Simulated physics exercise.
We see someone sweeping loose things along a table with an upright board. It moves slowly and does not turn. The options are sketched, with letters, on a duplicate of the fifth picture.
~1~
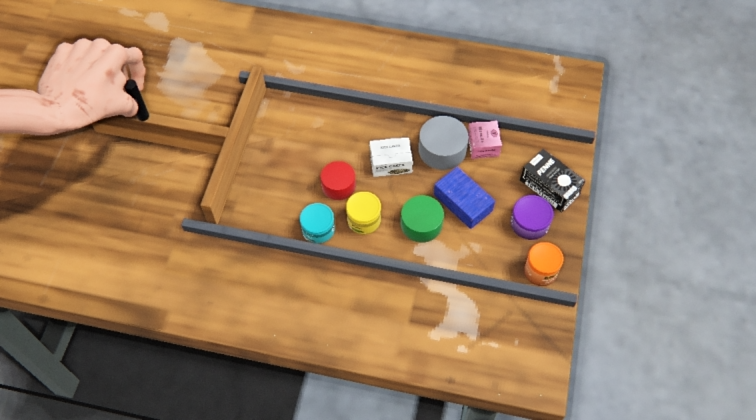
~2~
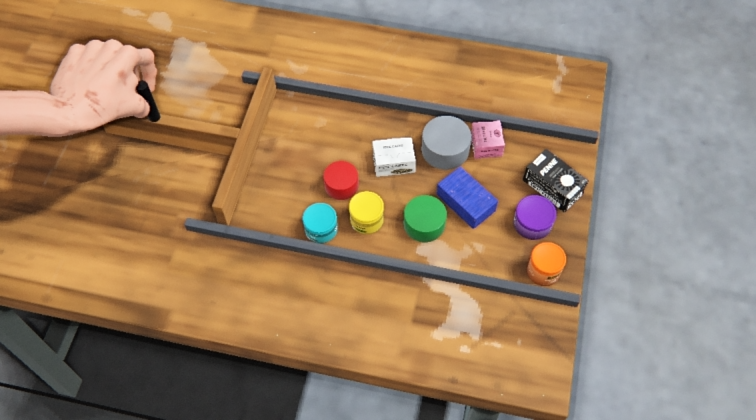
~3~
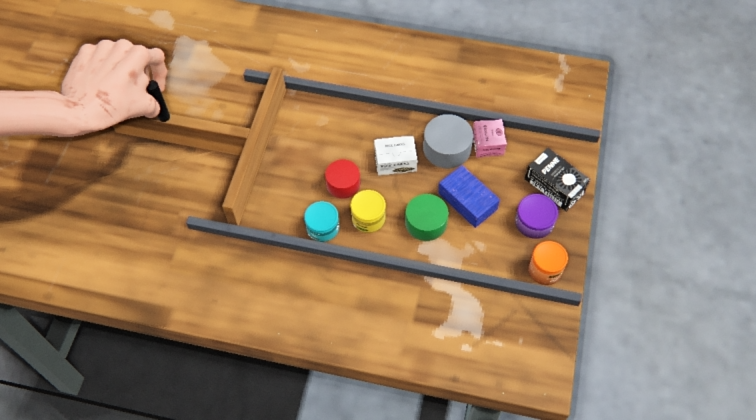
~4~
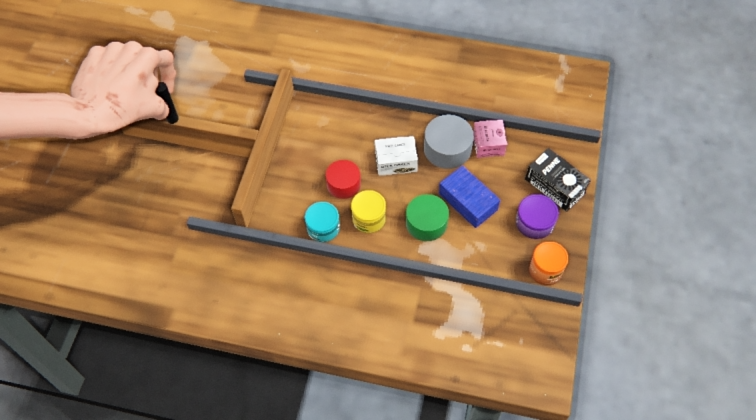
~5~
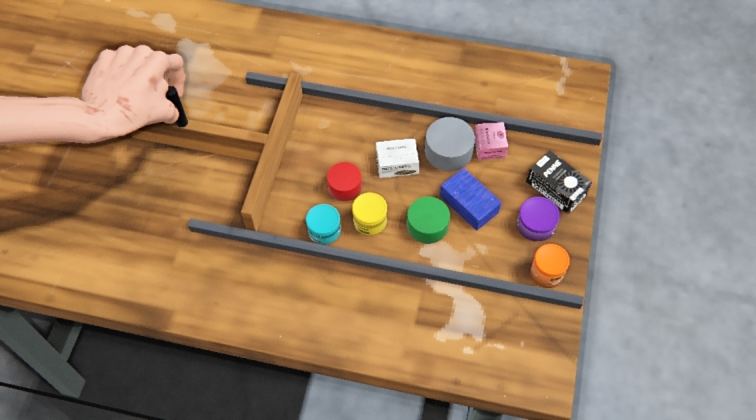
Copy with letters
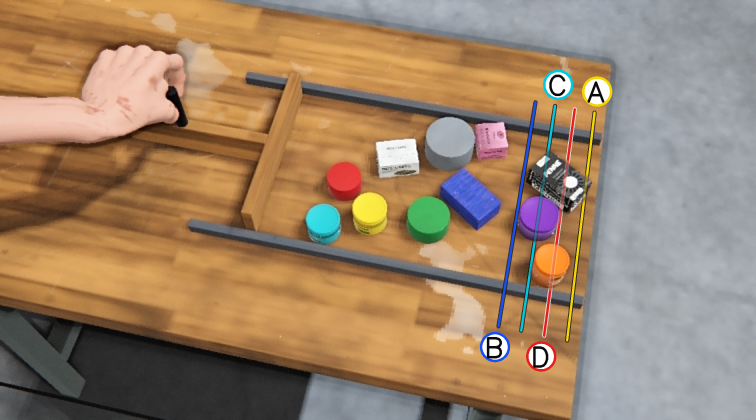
A wooden board, held upright by a hand gripping its long handle, slides slowly to the right between two dark rails on a table, drawing nearer to a loose group of colourful pots, boxes and packets that stay still.
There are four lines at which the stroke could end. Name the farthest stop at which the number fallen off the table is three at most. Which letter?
No farther than B.
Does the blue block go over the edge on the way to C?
Yes.
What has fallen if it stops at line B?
It is the purple tub.
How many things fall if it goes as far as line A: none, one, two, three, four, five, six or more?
In all, six or more.
On the marked copy, A at (582, 218); B at (518, 206); C at (539, 210); D at (561, 214).
Taking B. A third of the way, board (358, 155); turquoise jar (363, 236); yellow jar (387, 214).
Two thirds of the way, board (448, 172); purple tub (556, 227); pink packet (530, 140).
When it is over, board (518, 185); purple tub over the edge; black packet (597, 185); one fallen.
As for the rest, A drops eleven; C drops five; D drops six.
